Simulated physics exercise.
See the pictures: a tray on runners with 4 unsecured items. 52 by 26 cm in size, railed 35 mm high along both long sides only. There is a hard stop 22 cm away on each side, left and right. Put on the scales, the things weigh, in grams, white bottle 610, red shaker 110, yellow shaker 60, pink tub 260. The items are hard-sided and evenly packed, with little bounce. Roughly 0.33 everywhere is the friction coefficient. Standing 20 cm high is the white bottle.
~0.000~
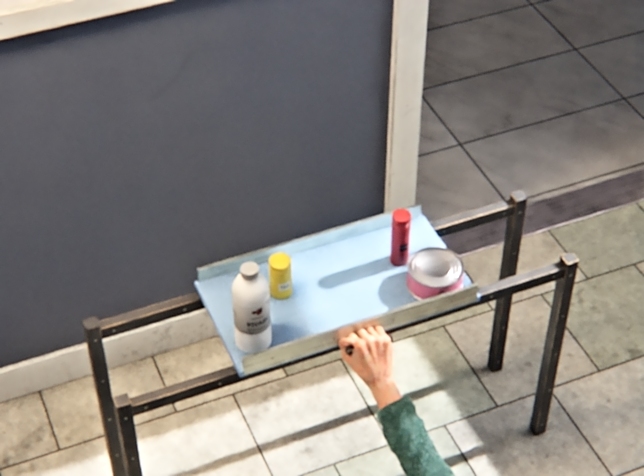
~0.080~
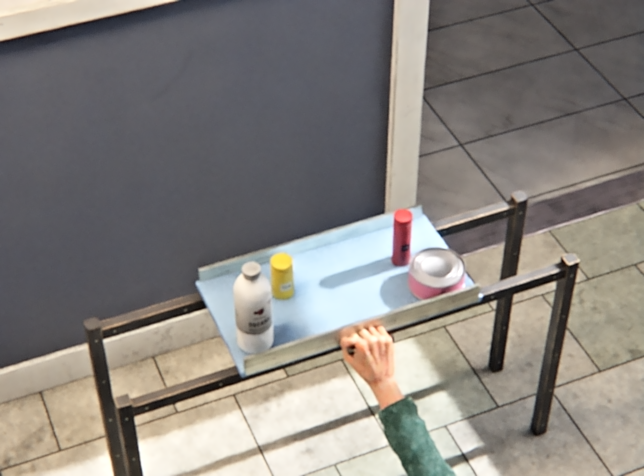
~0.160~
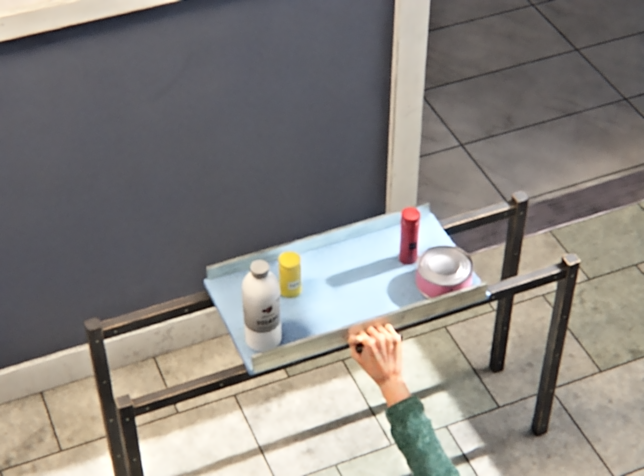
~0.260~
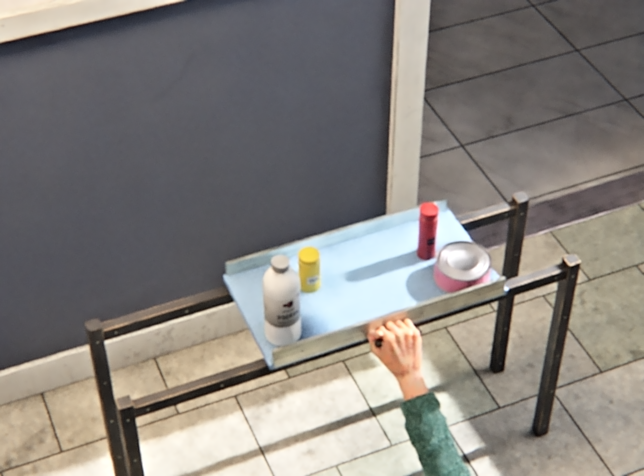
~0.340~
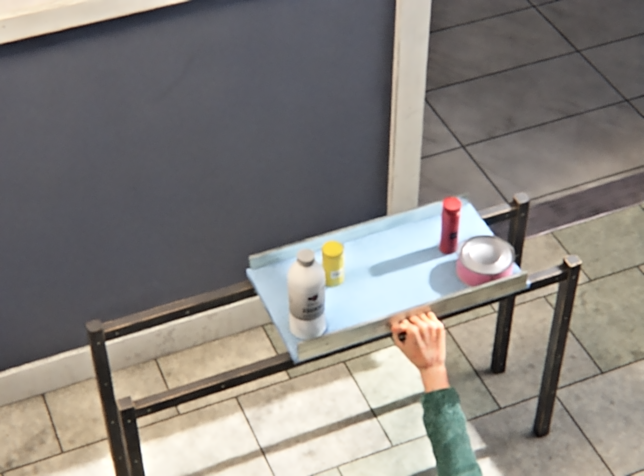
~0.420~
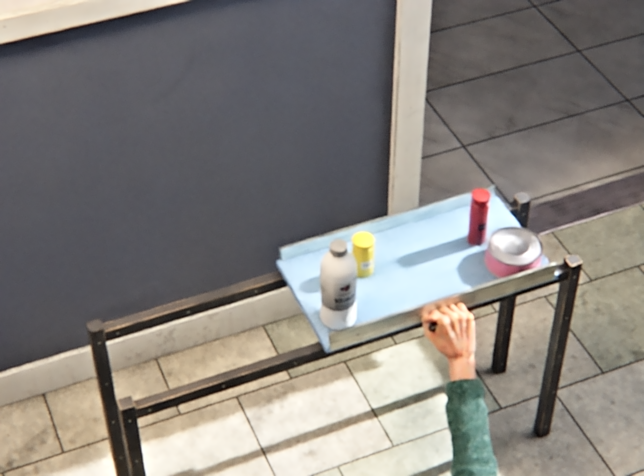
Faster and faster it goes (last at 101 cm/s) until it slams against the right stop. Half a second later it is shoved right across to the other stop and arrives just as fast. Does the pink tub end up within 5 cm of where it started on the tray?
No.
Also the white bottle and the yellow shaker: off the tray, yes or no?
The white bottle stays within bounds; the yellow shaker stays within bounds.
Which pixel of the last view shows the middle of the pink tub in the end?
Near (625, 390).
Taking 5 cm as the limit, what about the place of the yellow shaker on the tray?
Yellow shaker: Unmoved.
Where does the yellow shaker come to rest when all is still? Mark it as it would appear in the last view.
Its middle comes to rest around (183, 309).
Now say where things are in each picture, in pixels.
In the first frame, tray midway; pink tub (435, 275); white bottle (251, 305).
In the second frame, tray midway; yellow shaker (282, 276); white bottle (253, 306).
In the third frame, tray 2 cm right; red shaker (409, 236); yellow shaker (290, 275).
In the fourth frame, tray 6 cm right; white bottle (282, 298); red shaker (428, 232).
In the fifth frame, tray 11 cm right; yellow shaker (333, 264); white bottle (307, 292).
In the sixth frame, tray 18 cm right; pink tub (514, 254); red shaker (479, 218).
After 0.72 s, tray 22 cm right; red shaker and pink tub now off the tray; white bottle 31° off upright; yellow shaker 6° off upright.
After 1.02 s, tray 22 cm right; white bottle on its side; yellow shaker moved 14 cm.
After 1.72 s, tray 11 cm left; white bottle on its side; yellow shaker moved 14 cm.
In the end (2.5 s), off the tray, red shaker and pink tub; toppled on the tray, white bottle; the last one under 5 cm from the start. In the last view, pink tub near (625, 390).
